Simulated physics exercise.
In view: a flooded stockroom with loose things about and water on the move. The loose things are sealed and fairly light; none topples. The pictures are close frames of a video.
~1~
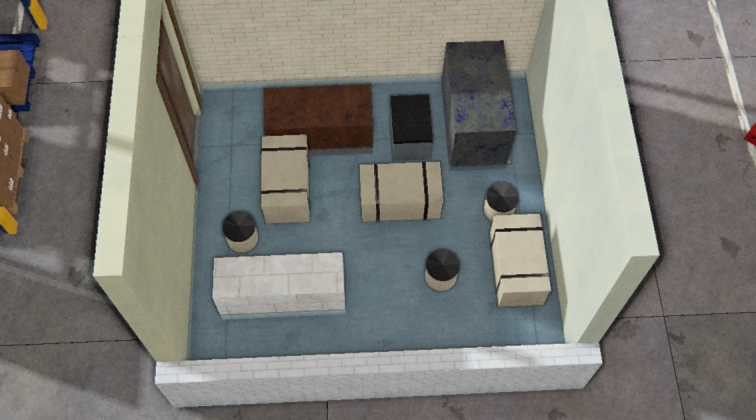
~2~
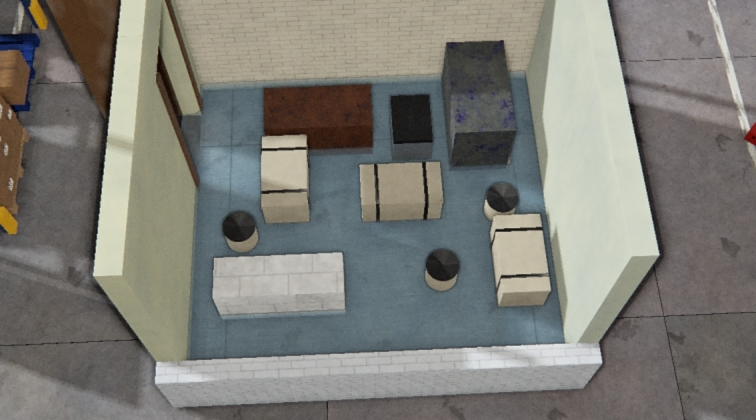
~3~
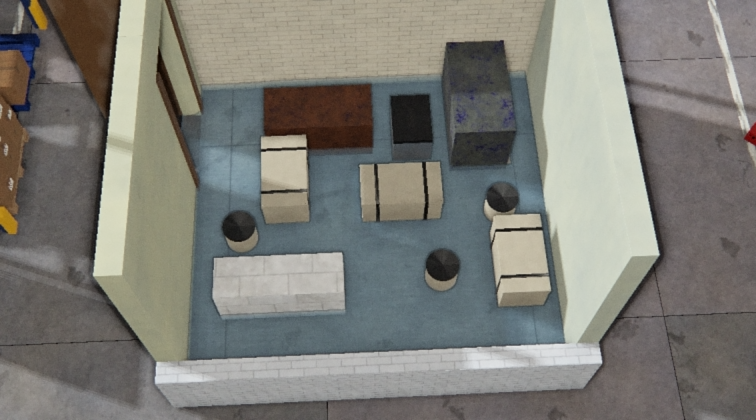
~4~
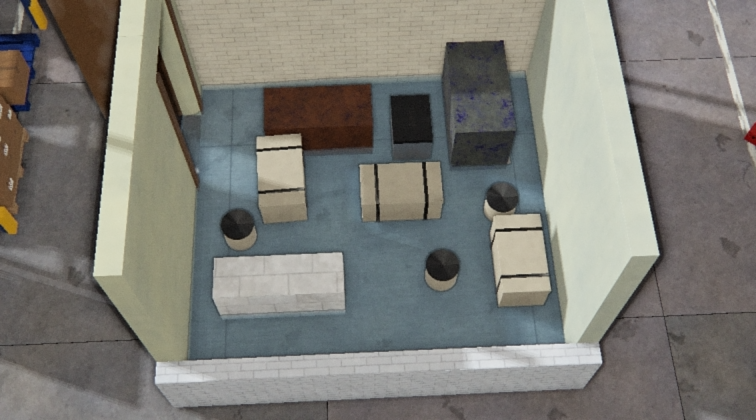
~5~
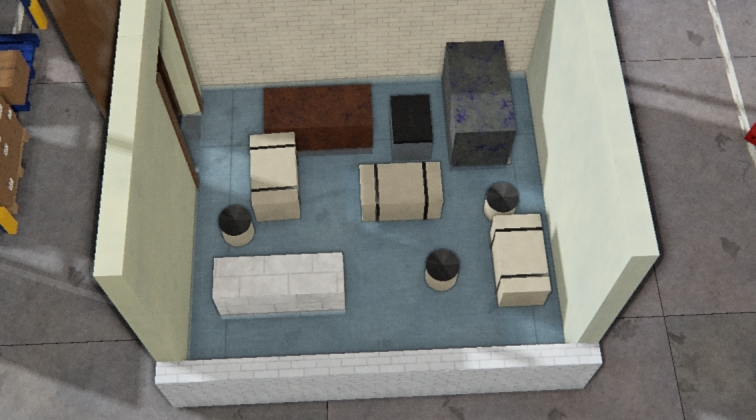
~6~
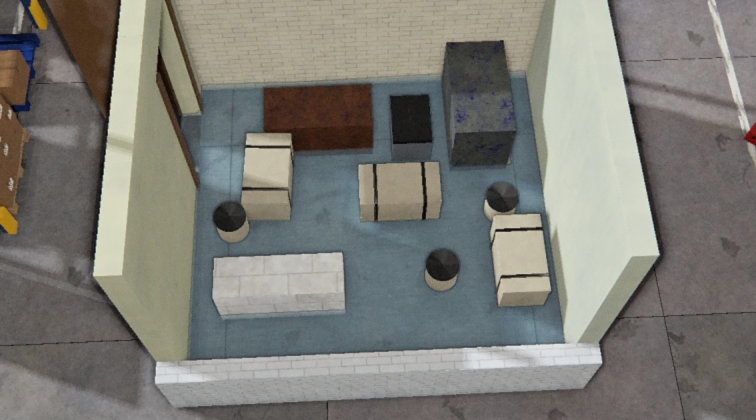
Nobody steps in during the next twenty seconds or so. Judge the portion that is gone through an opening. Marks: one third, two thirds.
It is less than a third.
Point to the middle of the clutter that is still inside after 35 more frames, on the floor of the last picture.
Around (327, 182).
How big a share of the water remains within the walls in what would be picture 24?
Roughly 70 per cent.
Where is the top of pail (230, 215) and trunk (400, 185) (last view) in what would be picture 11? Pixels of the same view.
Roughly at (205, 213) and (372, 175).
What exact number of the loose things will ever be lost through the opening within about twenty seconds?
It comes to 0.
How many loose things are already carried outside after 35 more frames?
The number is 0.
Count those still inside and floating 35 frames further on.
I count 7.
A moment on, 0 of 7 are out; 7 afloat.
Next, 0 of 7 are out; 7 afloat.
Later, 0 of 7 are out; 7 afloat.
In the end, 0 of 7 are out; 7 afloat.
